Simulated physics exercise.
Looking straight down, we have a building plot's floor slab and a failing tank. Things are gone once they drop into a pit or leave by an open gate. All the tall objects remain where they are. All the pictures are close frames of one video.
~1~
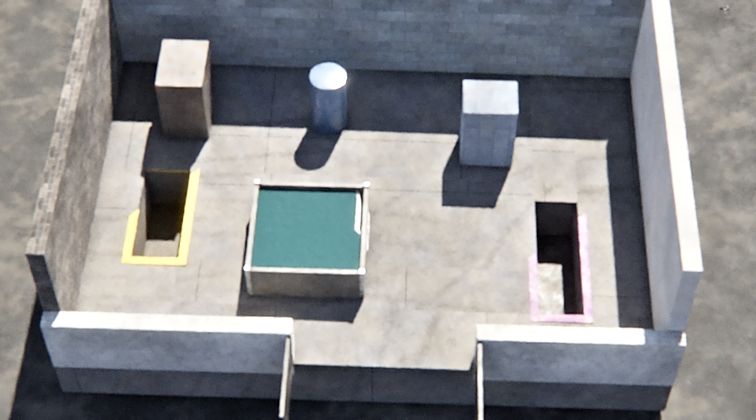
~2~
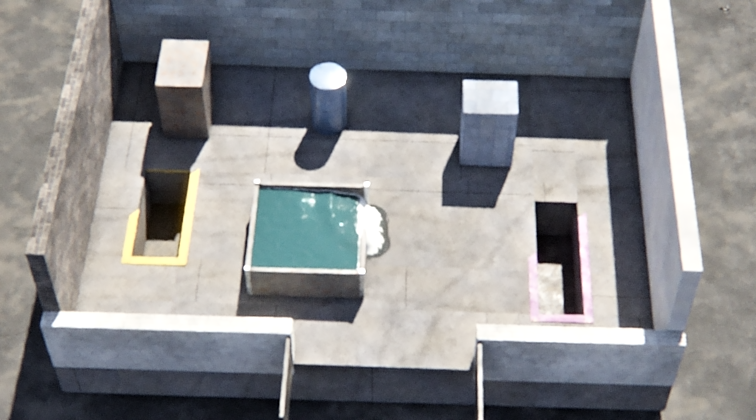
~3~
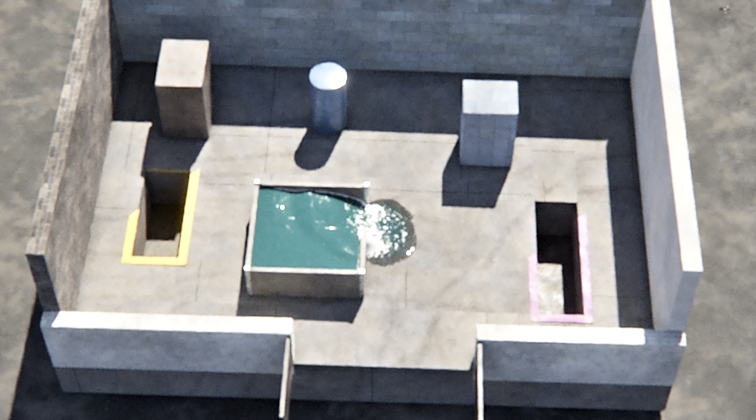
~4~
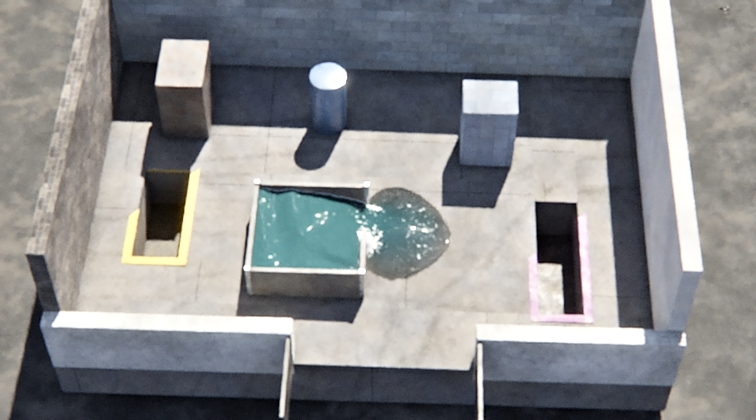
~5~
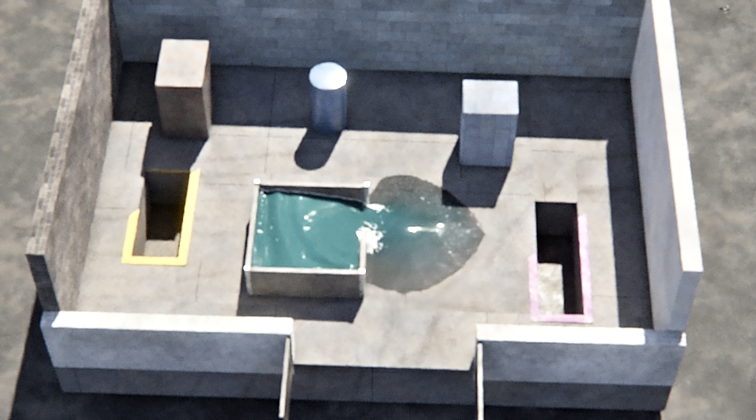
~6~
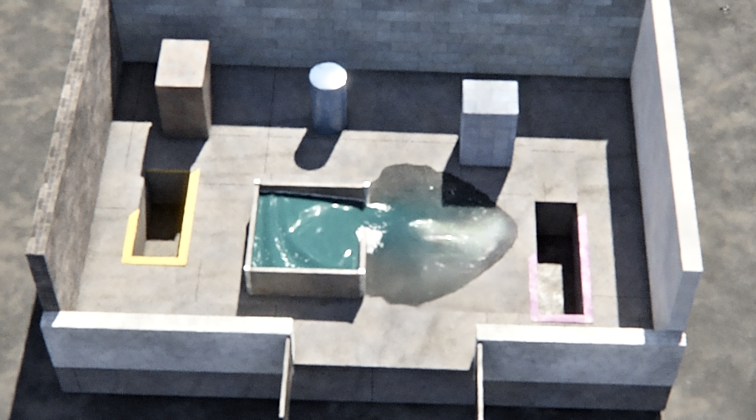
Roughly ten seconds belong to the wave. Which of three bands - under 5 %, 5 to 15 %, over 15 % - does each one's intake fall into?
Outcome: The gate stays lower than five per cent, the yellow pit stays lower than five per cent, the purple pit goes higher than fifteen per cent.
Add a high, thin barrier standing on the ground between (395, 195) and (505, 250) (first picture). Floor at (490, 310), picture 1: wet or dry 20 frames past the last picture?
Submerged.
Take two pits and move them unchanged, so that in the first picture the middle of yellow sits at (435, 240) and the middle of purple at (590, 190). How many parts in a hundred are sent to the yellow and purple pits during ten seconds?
For yellow, 80 in a hundred; for purple, 0 in a hundred.
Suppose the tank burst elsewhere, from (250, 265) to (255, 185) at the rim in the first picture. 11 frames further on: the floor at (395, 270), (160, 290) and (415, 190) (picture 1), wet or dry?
First spot spared, second spot submerged, third spot spared.
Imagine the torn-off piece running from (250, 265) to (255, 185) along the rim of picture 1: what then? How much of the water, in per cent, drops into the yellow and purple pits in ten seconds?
Yellow 65 %, purple 0 %.
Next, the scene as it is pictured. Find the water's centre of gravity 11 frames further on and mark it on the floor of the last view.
That puts it at around (374, 237).
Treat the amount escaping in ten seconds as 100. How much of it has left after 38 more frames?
I'd estimate some 70 per cent.
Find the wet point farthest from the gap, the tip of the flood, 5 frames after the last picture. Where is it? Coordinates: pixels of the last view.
Roughly at (576, 187).
A moment on, water covers 20 % of the floor; the gate 0 %, the yellow pit 0 %, the purple pit 4 %.
Next, water covers 25 % of the floor; the gate 0 %, the yellow pit 0 %, the purple pit 13 %.
Then, water covers 30 % of the floor; the gate 0 %, the yellow pit 0 %, the purple pit 23 %.
Later, water covers 40 % of the floor; the gate 1 %, the yellow pit 0 %, the purple pit 35 %.
In the end, water covers 40 % of the floor; the gate 1 %, the yellow pit 0 %, the purple pit 52 %.
